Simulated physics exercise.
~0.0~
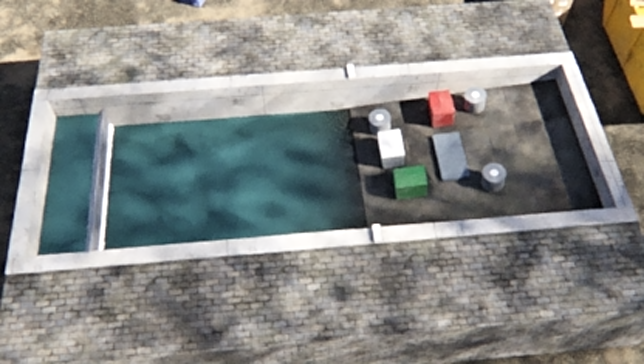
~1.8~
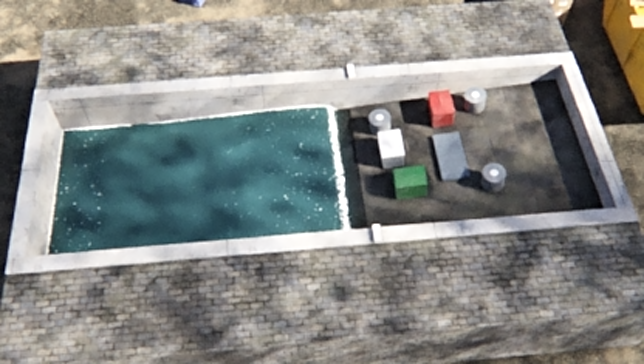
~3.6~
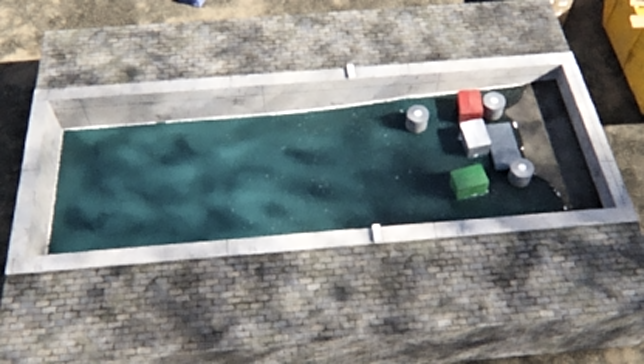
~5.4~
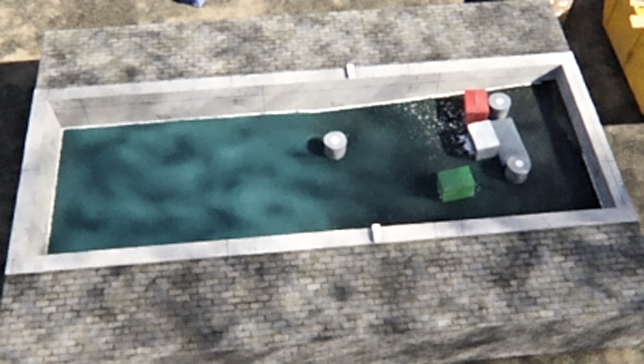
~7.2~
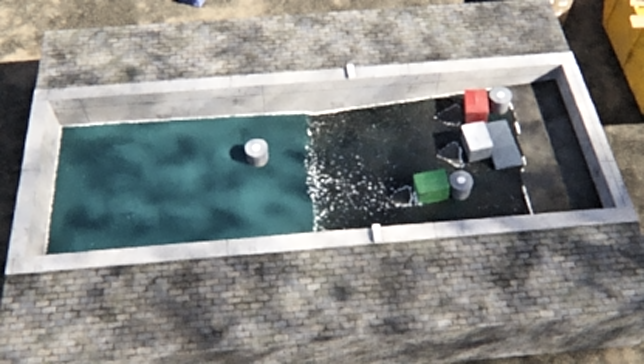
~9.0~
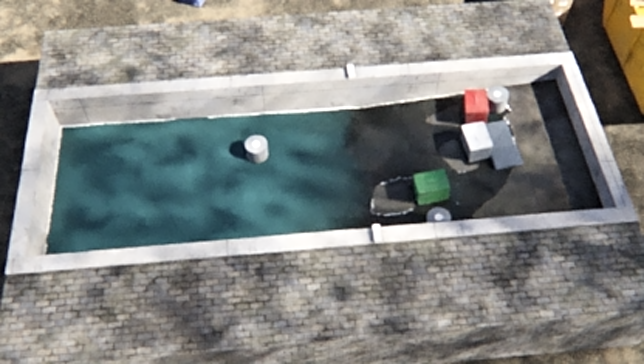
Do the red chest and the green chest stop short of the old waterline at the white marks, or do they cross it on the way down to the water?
Both stop short of the old waterline. The red chest and the green chest end up resting on the ramp to the right of the white marks.
The video shows a walled boat ramp where water surges right from behind a barrier, pushing boxes and round floats up the slope. As it drains back, one float drifts left and ends in the water, while the red, white, grey and green boxes rest on the wet ramp.
